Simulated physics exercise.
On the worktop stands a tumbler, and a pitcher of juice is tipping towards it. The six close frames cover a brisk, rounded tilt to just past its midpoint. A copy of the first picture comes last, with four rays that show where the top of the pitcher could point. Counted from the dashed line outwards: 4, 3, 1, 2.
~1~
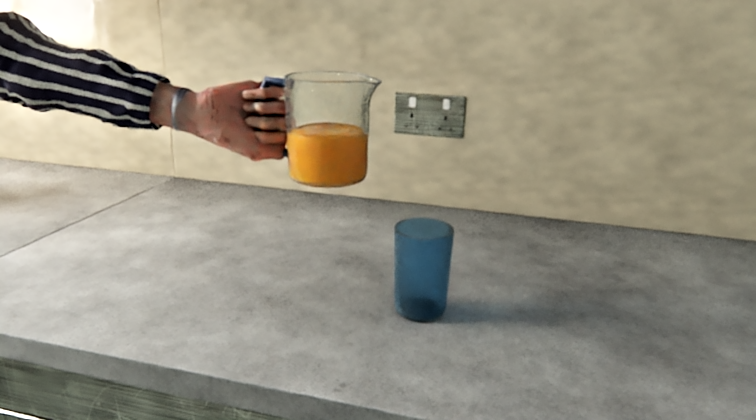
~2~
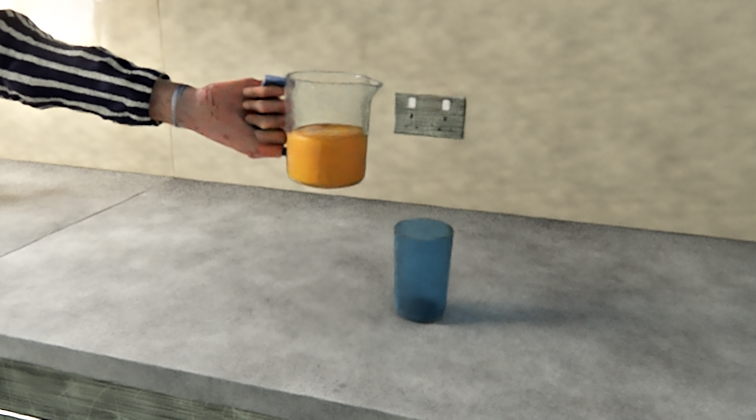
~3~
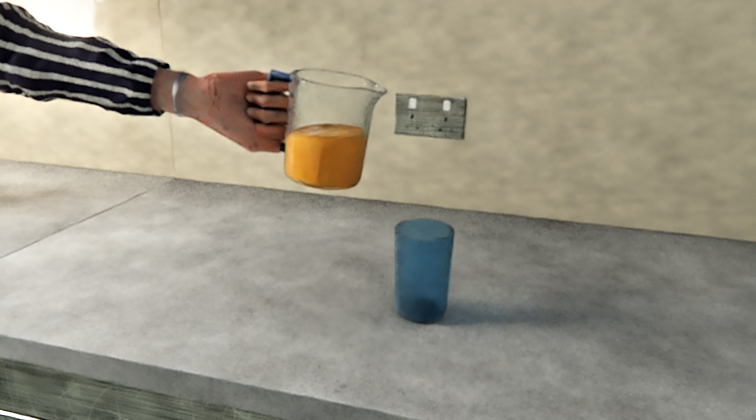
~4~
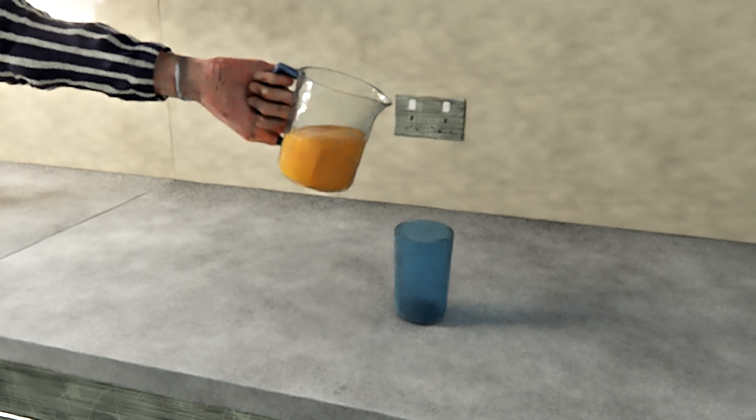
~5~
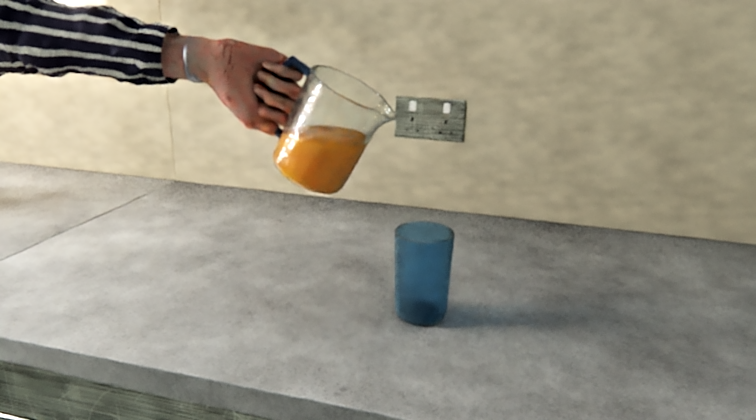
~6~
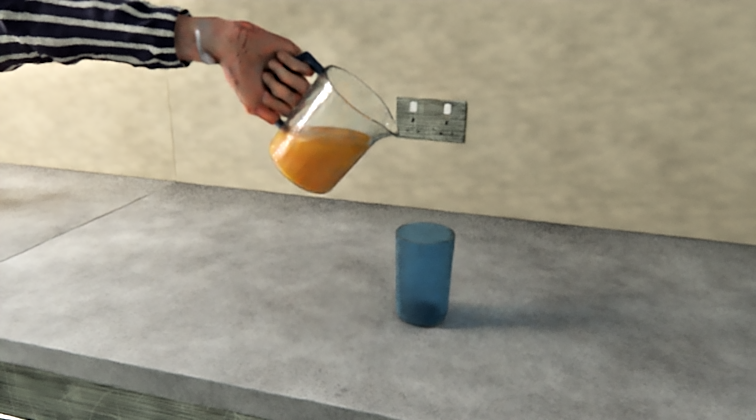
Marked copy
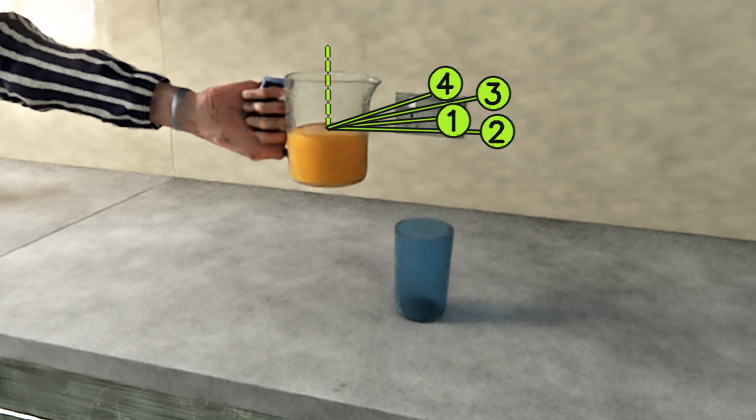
A grey kitchen worktop against a cream wall is seen from slightly above, in a view that stays almost still. A translucent blue tumbler stands near the centre, a socket plate is on the wall behind, and at upper left a hand in a striped dark sleeve holds a clear pitcher of orange juice. The hand holds it upright, then tilts it steadily rightward, its lip lowering while the juice stays inside.
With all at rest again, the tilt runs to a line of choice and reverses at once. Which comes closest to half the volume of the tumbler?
Line 3.
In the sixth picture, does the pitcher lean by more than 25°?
Yes.
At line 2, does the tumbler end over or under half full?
Over half.
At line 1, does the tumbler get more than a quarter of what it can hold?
Yes.
In lime, 1 at (435, 118); 2 at (480, 132); 3 at (477, 97); 4 at (430, 94).
If 1 is chosen, the tumbler ends with about 67 % of what it can hold.
If 2 is chosen, the tumbler ends with about 82 % of what it can hold.
If 3 is chosen, the tumbler ends with about 52 % of what it can hold.
If 4 is chosen, the tumbler ends with about 36 % of what it can hold.
